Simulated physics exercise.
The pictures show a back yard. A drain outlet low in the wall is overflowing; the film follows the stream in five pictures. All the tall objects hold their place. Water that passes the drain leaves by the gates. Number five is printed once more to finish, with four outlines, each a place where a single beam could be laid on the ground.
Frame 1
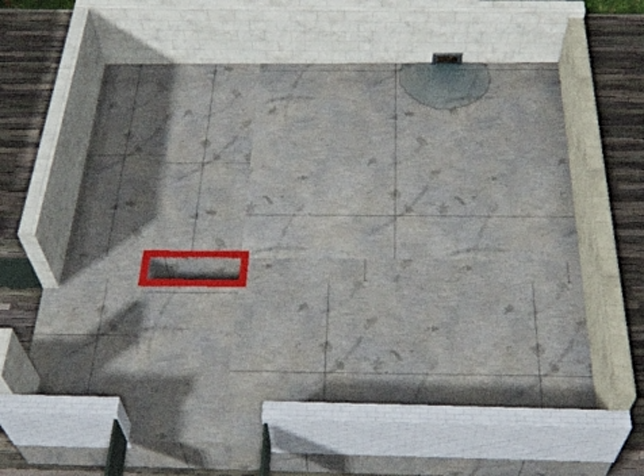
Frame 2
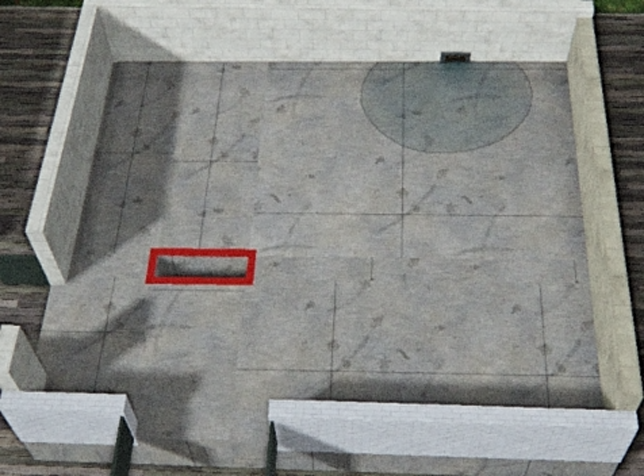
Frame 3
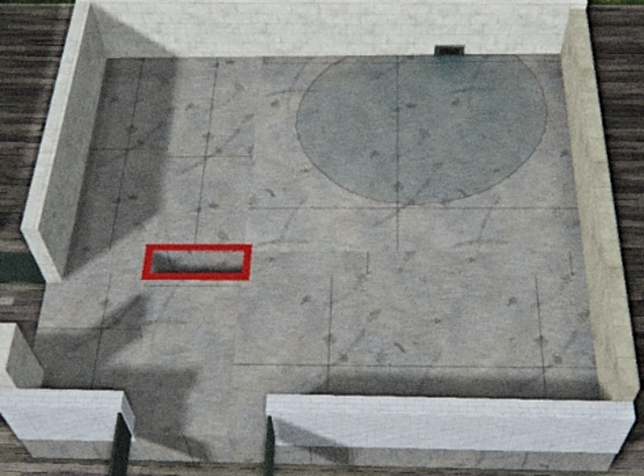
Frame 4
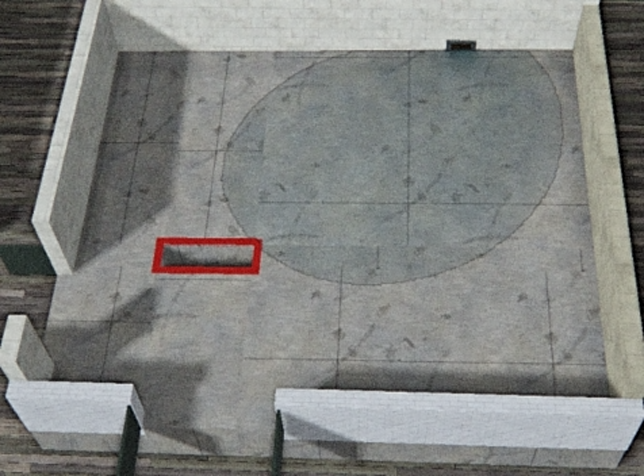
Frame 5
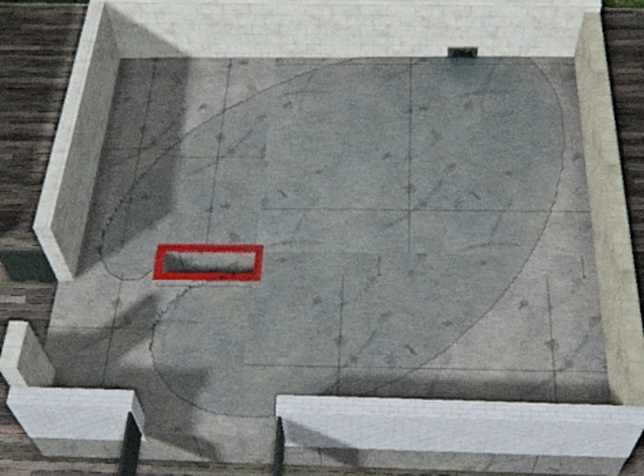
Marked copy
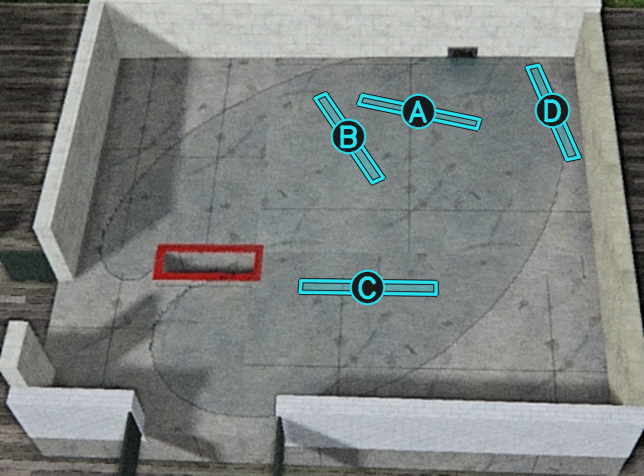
Water spread from a small outlet in the back wall across the gray, walled yard, widening toward the front left until it reached the red-edged drain and curved around both sides of it.
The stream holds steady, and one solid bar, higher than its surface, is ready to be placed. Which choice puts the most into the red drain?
Spot C.
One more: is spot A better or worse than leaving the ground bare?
It is worse.
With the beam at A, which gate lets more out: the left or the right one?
The left gate.
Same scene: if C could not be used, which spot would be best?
D it is.
On the marked copy, A from (360, 99) to (478, 124); B from (320, 96) to (377, 180); C from (300, 286) to (436, 288); D from (532, 66) to (573, 158).
If A is chosen, about 6 % of the stream runs into the red drain, about 94 % out by the gates.
If B is chosen, about 6 % of the stream runs into the red drain, about 94 % out by the gates.
If C is chosen, about 50 % of the stream runs into the red drain, about 50 % out by the gates.
If D is chosen, about 28 % of the stream runs into the red drain, about 72 % out by the gates.
